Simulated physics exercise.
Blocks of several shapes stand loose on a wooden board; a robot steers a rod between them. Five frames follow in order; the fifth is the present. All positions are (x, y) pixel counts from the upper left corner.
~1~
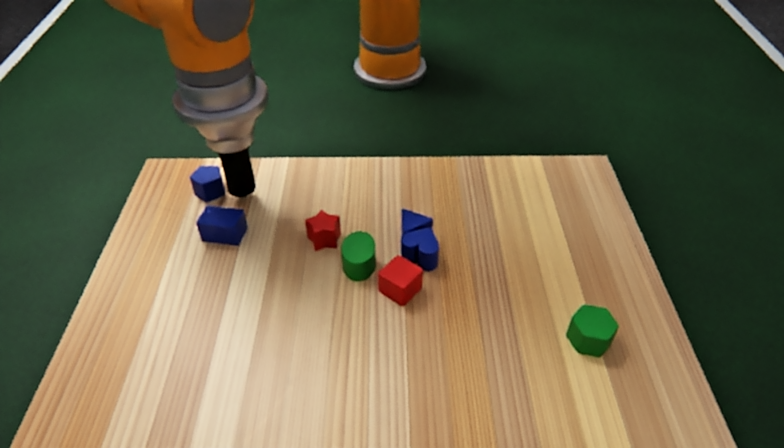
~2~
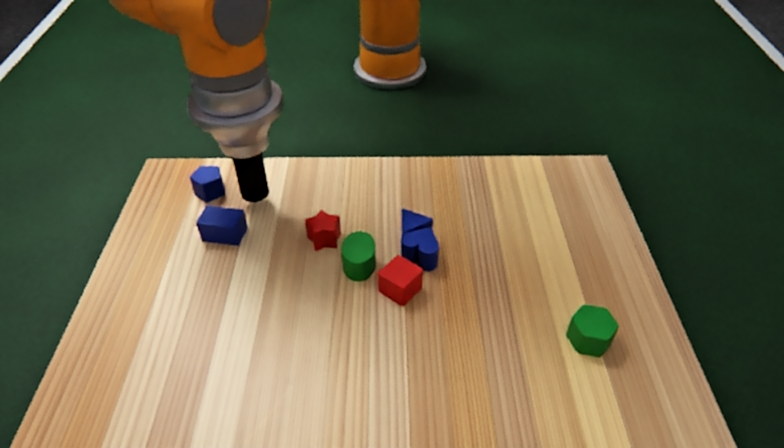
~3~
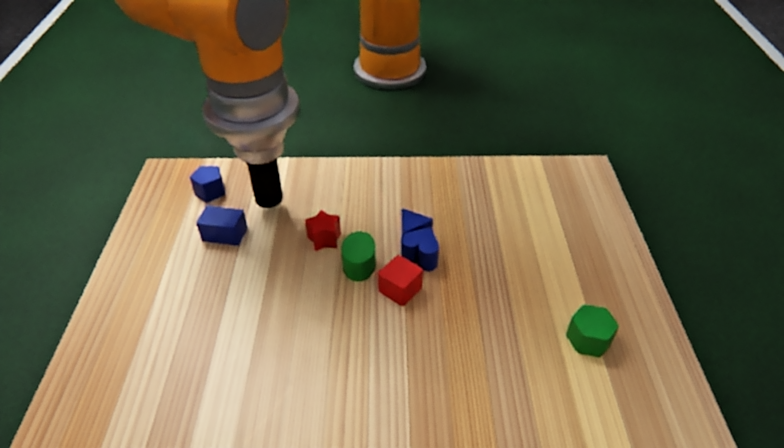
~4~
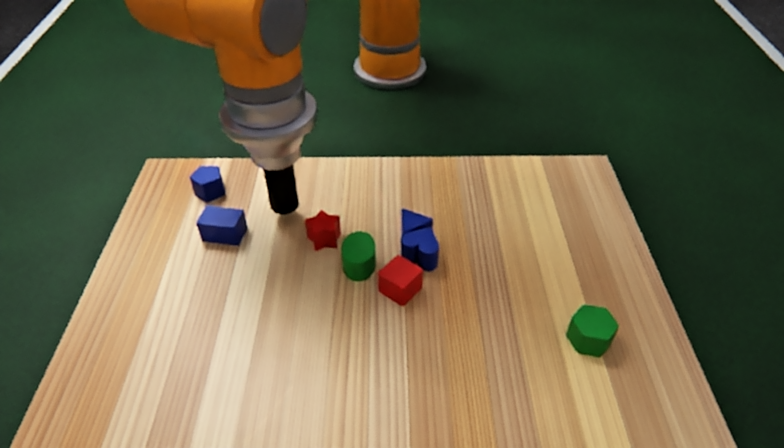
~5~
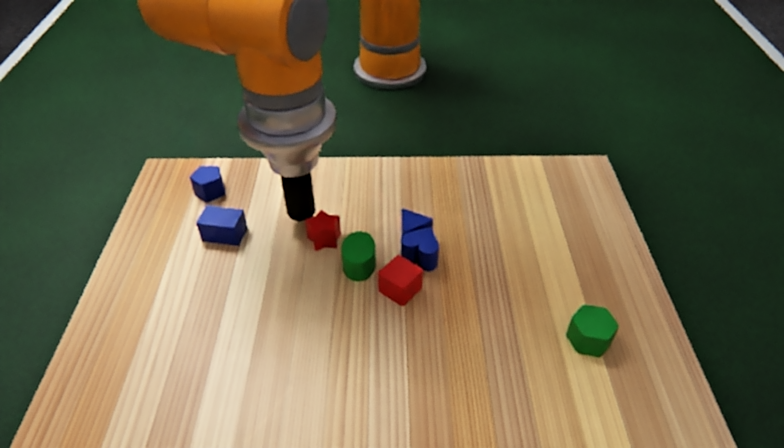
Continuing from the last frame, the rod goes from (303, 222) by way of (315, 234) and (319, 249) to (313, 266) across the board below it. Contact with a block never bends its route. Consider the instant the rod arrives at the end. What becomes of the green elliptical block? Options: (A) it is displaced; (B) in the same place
My answer is option A.
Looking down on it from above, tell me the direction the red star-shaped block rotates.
Seen from above, counterclockwise.
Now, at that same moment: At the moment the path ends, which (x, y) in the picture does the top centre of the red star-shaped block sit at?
It ends at (337, 256).
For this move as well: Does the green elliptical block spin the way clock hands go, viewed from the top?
No, I don't think so.
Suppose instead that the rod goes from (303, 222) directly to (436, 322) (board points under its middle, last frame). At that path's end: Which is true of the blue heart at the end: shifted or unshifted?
Not moved.
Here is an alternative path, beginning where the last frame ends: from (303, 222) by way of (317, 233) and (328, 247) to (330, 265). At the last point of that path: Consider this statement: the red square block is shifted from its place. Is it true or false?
That is true.
What follows on the original path. Halfway along, rod at (317, 231); red star-shaped block at (335, 237); green elliptical block at (365, 251).
At the end, rod at (312, 256); blue oblong not moved; red star-shaped block at (337, 256), turned 20° anticlockwise; green elliptical block at (369, 254), turned 25° anticlockwise.
